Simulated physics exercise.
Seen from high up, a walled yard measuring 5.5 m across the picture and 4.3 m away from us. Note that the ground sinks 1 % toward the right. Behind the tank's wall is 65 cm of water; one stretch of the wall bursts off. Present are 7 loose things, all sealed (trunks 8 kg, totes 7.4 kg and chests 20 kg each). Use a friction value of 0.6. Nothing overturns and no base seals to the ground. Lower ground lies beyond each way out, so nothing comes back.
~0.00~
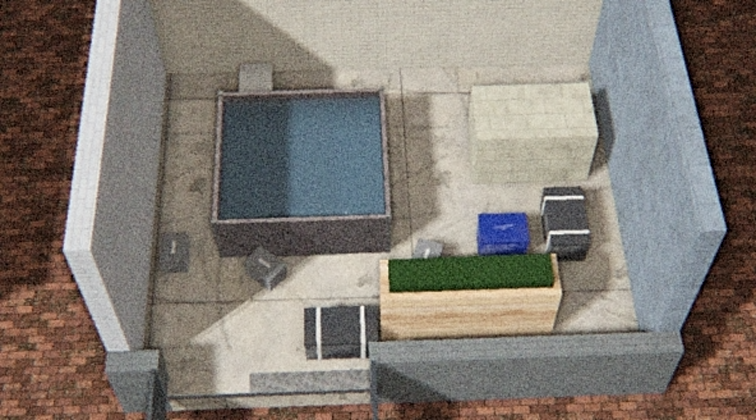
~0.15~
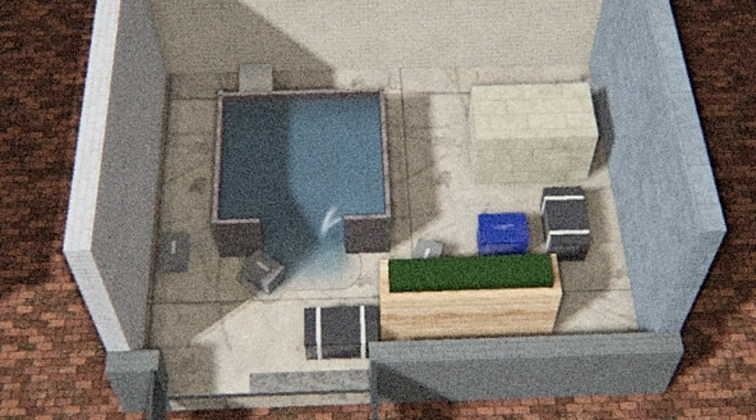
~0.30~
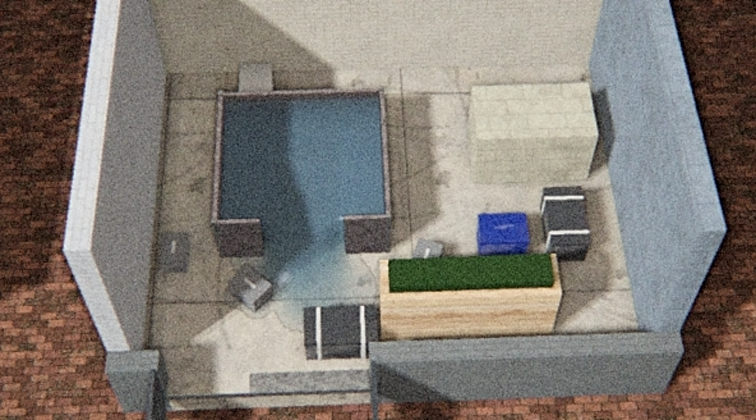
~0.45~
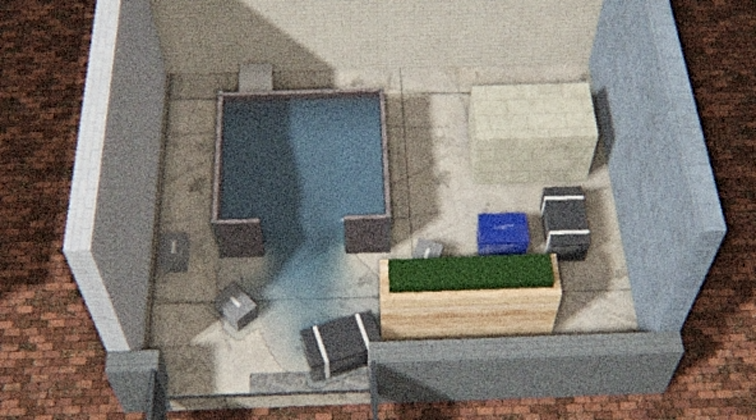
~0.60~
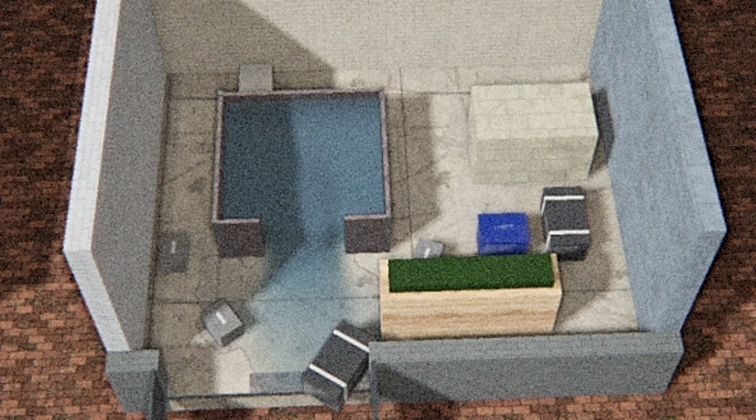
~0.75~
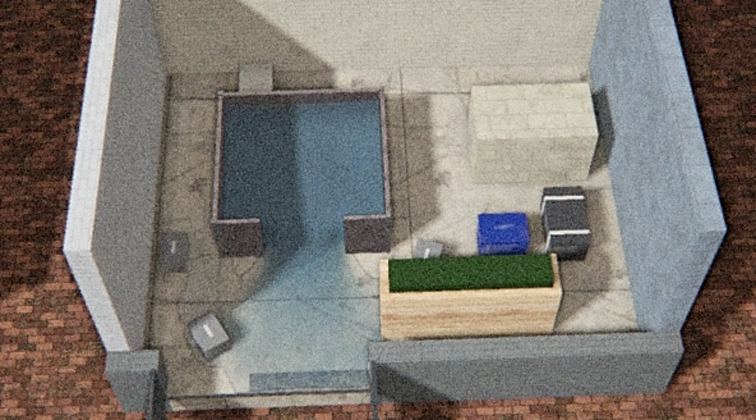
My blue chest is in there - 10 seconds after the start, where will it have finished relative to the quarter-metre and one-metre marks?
My money says it stays right about there.
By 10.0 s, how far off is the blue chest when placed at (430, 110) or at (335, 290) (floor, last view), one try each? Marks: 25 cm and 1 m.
Run one, it remains planted; run two, it gets swept far.
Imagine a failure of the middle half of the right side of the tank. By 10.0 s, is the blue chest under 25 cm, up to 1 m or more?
Note: Blue chest swept well away.
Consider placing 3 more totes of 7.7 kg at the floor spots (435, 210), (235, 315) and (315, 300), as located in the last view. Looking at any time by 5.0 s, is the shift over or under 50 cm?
Listed order gives within the limit, above the limit, above the limit.
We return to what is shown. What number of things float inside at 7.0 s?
It comes to 1.
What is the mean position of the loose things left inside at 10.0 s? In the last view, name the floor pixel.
I'd put it close to (372, 215) in the last view.
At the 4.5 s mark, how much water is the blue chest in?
Somewhere close to 1 cm.
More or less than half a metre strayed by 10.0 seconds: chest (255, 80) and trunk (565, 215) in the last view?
Within the limit, then beyond the limit.
After 2.0 s the blue chest is near (503, 227), 0.0 m from its start, aground; 1 of 7 are out; 1 afloat.
After 4.5 s the blue chest is near (503, 227), 0.0 m from its start, aground; 2 of 7 are out; 0 afloat.
After 7.0 s the blue chest is near (503, 227), 0.0 m from its start, aground; 2 of 7 are out; 1 afloat.
After 10.0 s the blue chest is near (503, 227), 0.0 m from its start, aground; 2 of 7 are out; 0 afloat.
